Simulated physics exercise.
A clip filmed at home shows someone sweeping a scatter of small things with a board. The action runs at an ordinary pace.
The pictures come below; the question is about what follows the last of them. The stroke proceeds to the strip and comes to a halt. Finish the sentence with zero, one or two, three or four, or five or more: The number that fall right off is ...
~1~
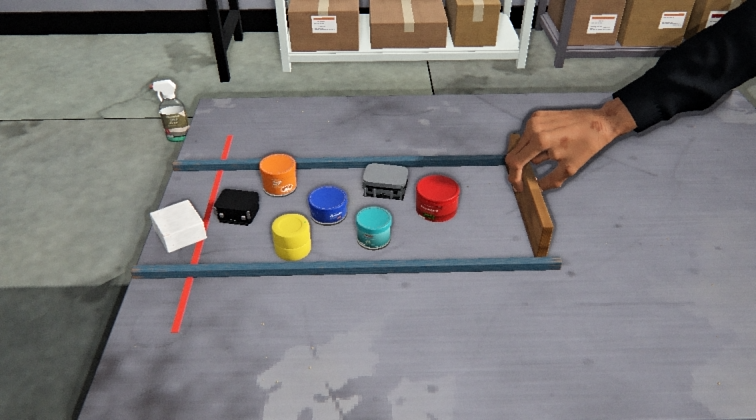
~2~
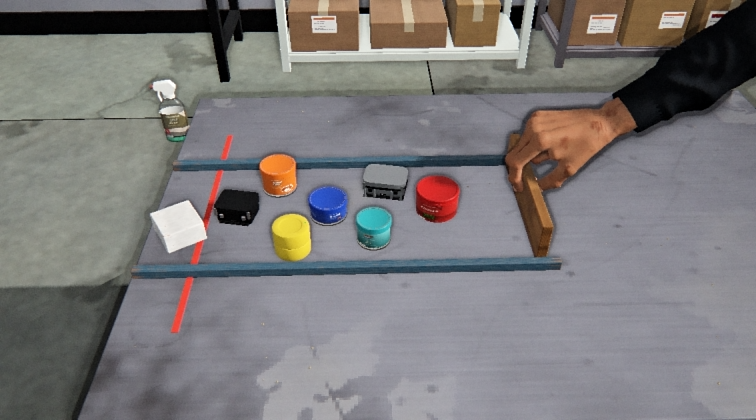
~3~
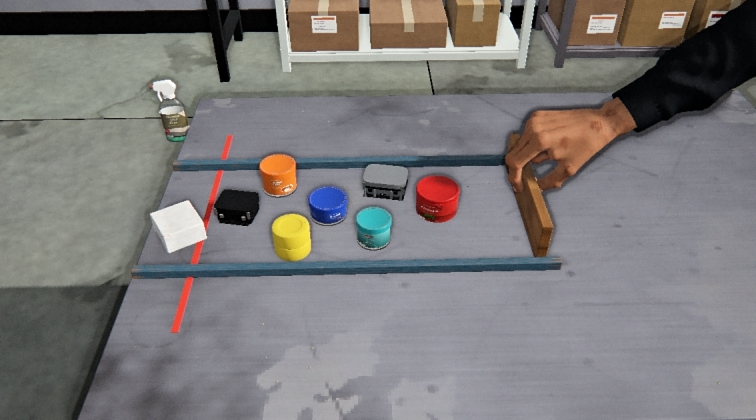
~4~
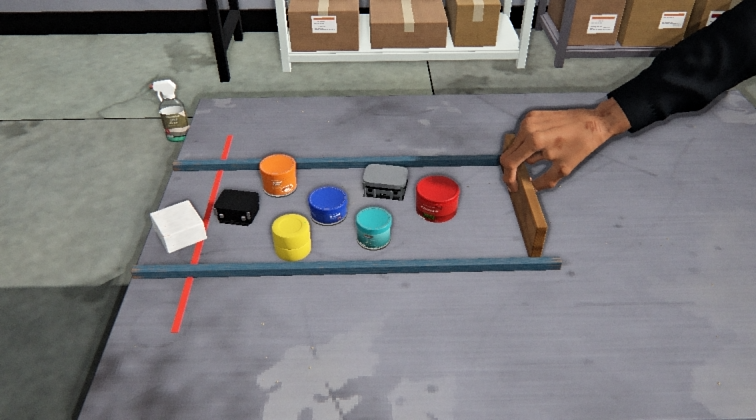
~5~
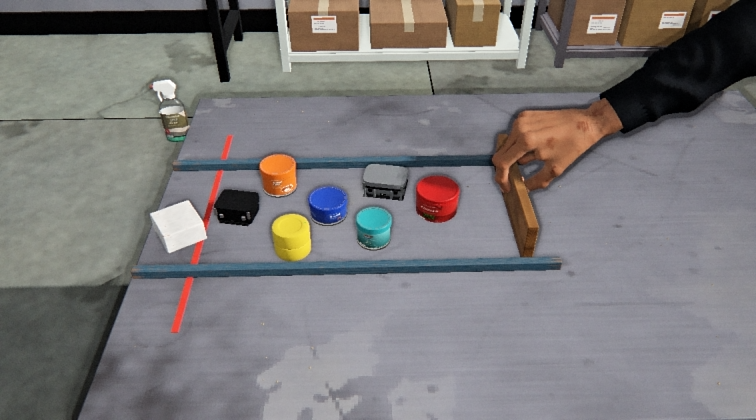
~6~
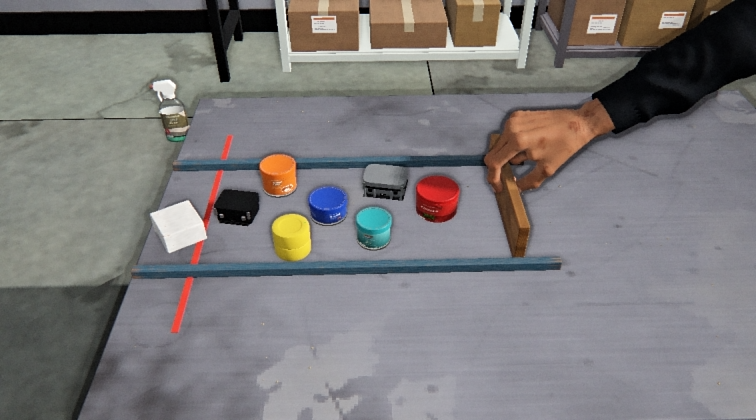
The number that fall right off is three or four.
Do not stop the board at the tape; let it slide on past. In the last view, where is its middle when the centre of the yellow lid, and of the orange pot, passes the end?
Roughly at (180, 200) and roughly at (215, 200).
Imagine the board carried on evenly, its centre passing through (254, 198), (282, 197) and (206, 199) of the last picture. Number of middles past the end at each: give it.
In order: 0, 0, 4.
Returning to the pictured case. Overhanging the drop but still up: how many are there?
The total here is 0.
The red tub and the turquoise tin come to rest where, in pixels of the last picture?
Red tub: About (186, 203); turquoise tin: About (182, 228).
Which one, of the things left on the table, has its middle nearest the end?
The yellow lid is the one.
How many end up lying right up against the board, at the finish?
Count recorded: 3.
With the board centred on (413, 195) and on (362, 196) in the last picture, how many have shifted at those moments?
At the first spot the count is 2, and at the second it is 4.
Early on, none off yet; white block at rest near (178, 226); black case at rest near (238, 208); orange pot at rest near (279, 176).
Finally, the number that fall off is three or four; lost, blue pot, orange pot, black case and white block.
